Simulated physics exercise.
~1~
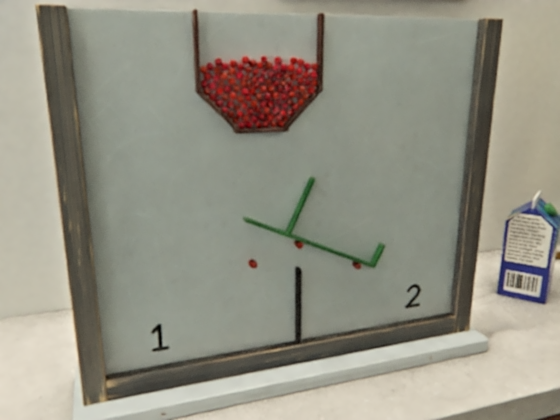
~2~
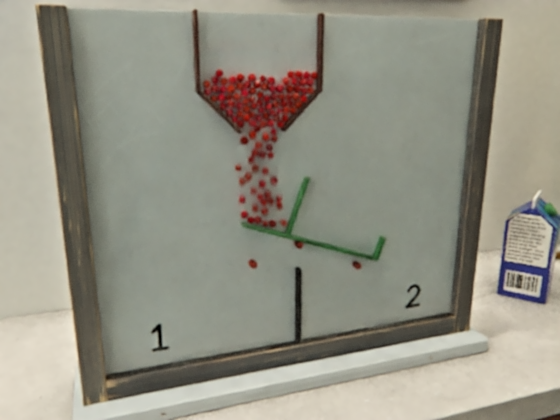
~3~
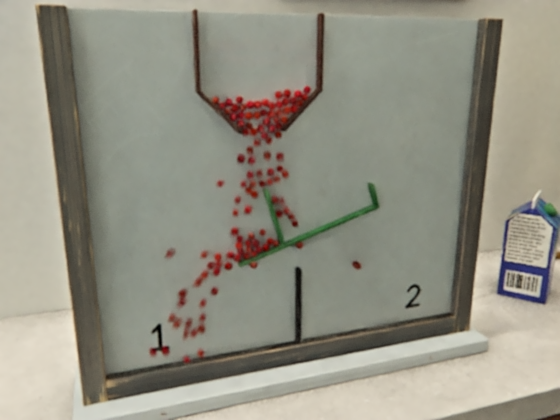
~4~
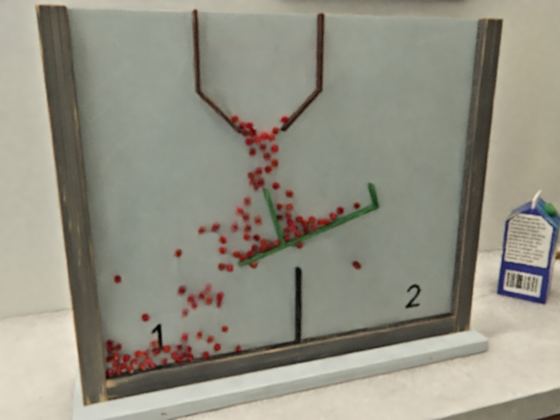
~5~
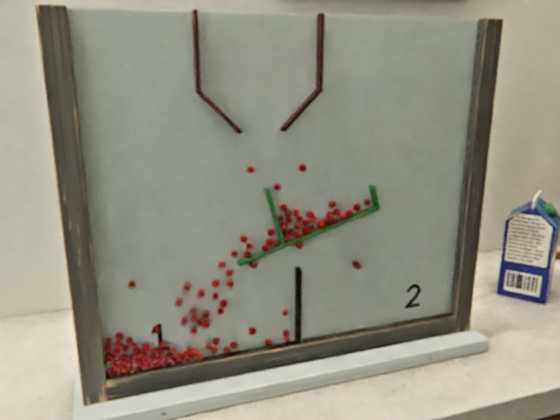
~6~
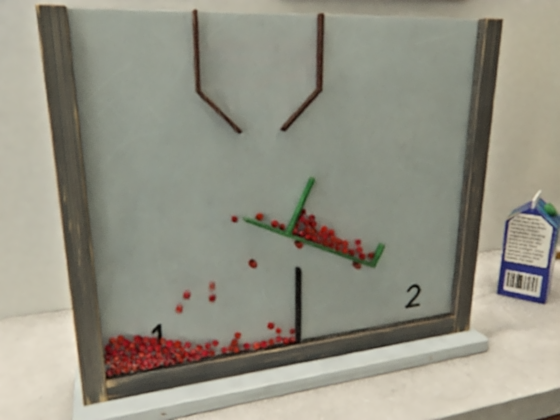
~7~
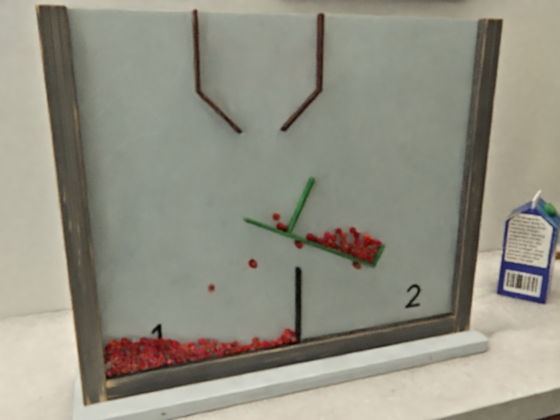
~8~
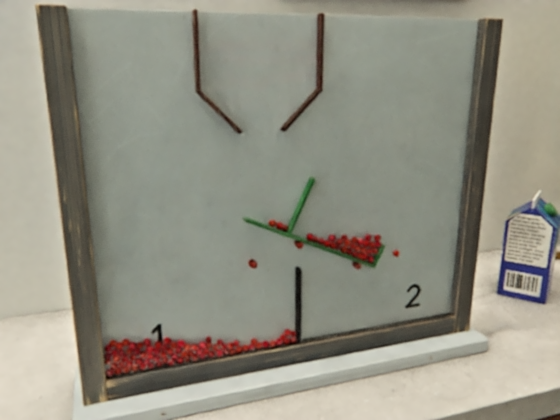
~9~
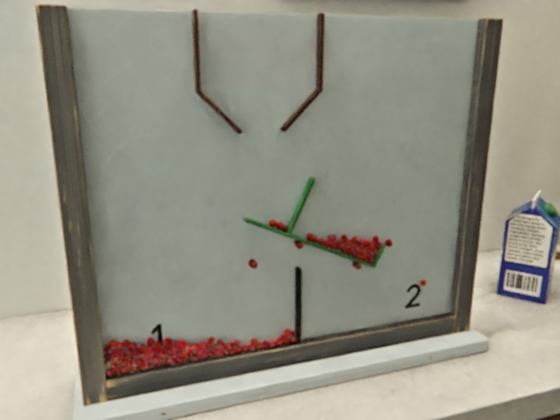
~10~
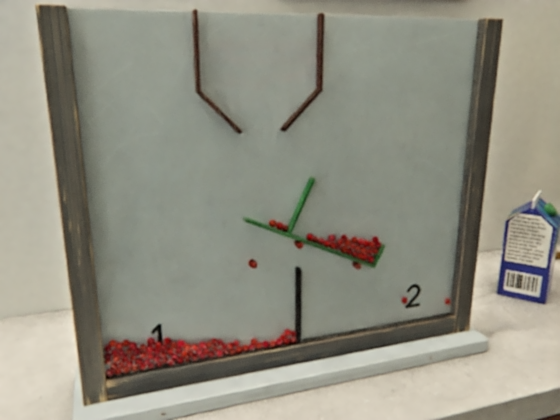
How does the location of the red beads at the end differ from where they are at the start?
At the start nearly all of the beads are packed in the hopper at the top. By the end the hopper is empty, and most of them lie in the left bin while a smaller group rests on the green tray.
In the video, red beads pour from a hopper onto a green seesaw tray, which tips left and spills many into the left bin, then swings back right end down. Most beads end in the left bin, some stay on the tray, and a couple drop on the right.
